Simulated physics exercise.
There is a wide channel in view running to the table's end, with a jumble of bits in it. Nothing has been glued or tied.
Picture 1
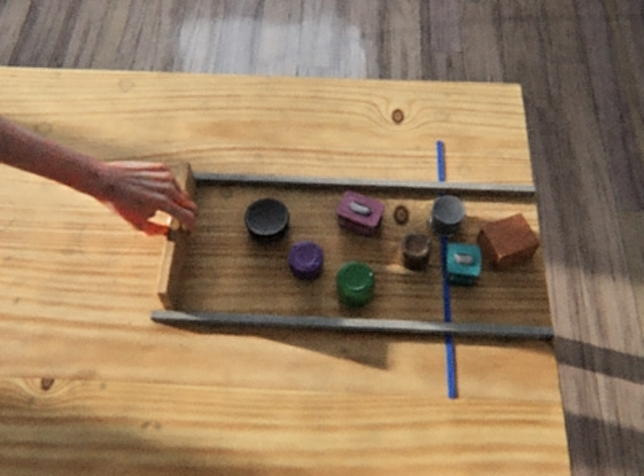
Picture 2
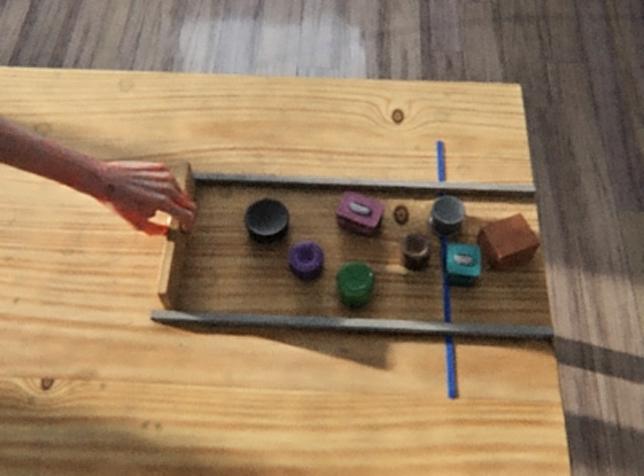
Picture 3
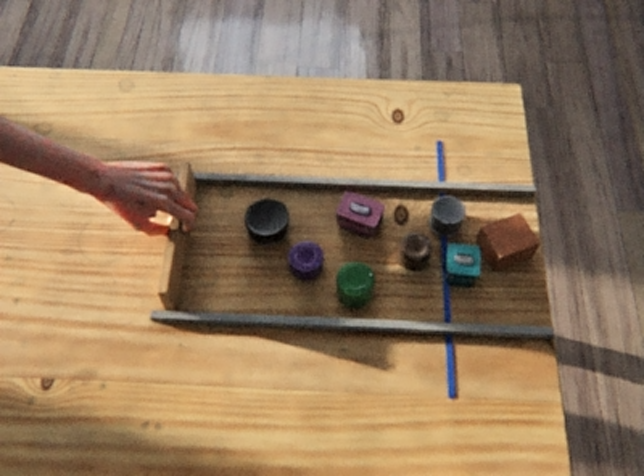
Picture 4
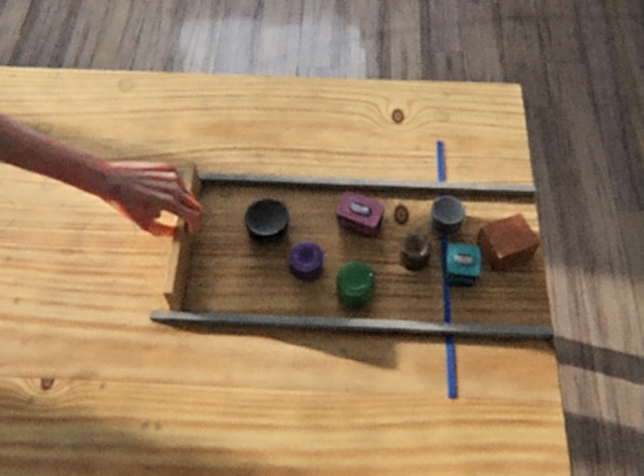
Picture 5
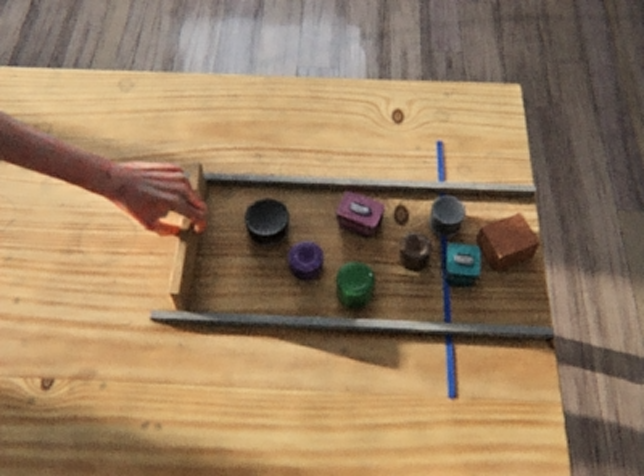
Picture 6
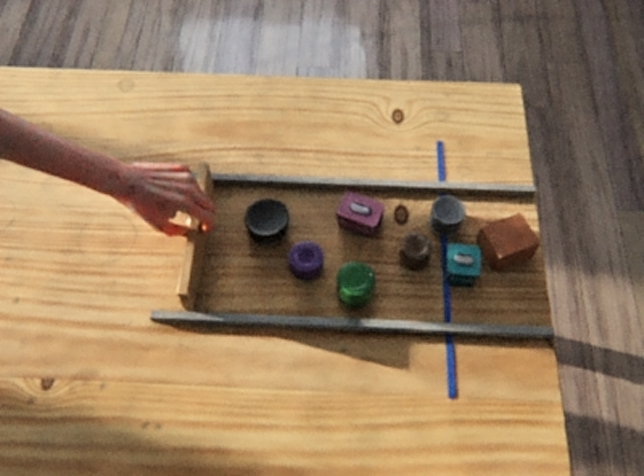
On a pale wooden table, a wide channel holds a scatter of small tins, lids and blocks, with blue tape crossing near its right end. A hand grips an upright board at the left, holding it almost still, then slides it slightly rightward while the objects stay in place.
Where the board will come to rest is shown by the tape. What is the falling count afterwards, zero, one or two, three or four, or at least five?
Afterwards the falling count is zero.
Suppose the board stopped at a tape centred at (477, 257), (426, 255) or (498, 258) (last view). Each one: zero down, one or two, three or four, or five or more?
1 or 2; zero; 3 or 4.
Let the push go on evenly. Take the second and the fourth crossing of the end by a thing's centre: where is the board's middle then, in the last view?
I'd say close to (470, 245), then close to (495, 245).
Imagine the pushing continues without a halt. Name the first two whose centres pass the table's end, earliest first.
First the grey pot, and second the orange block.
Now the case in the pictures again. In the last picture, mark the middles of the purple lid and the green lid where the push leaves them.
The purple lid comes to rest at (464, 273), and the green lid comes to rest at (468, 303).
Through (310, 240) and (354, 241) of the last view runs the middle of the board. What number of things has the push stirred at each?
So far 3, and 5 at the second.
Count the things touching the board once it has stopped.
The count is 3.
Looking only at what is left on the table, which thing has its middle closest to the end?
The grey pot winds up nearest.
A little later, none off yet; orange block at rest near (507, 242); turquoise case at rest near (462, 265); grey pot at rest near (447, 216).
When it is over, the number that fall off is zero.
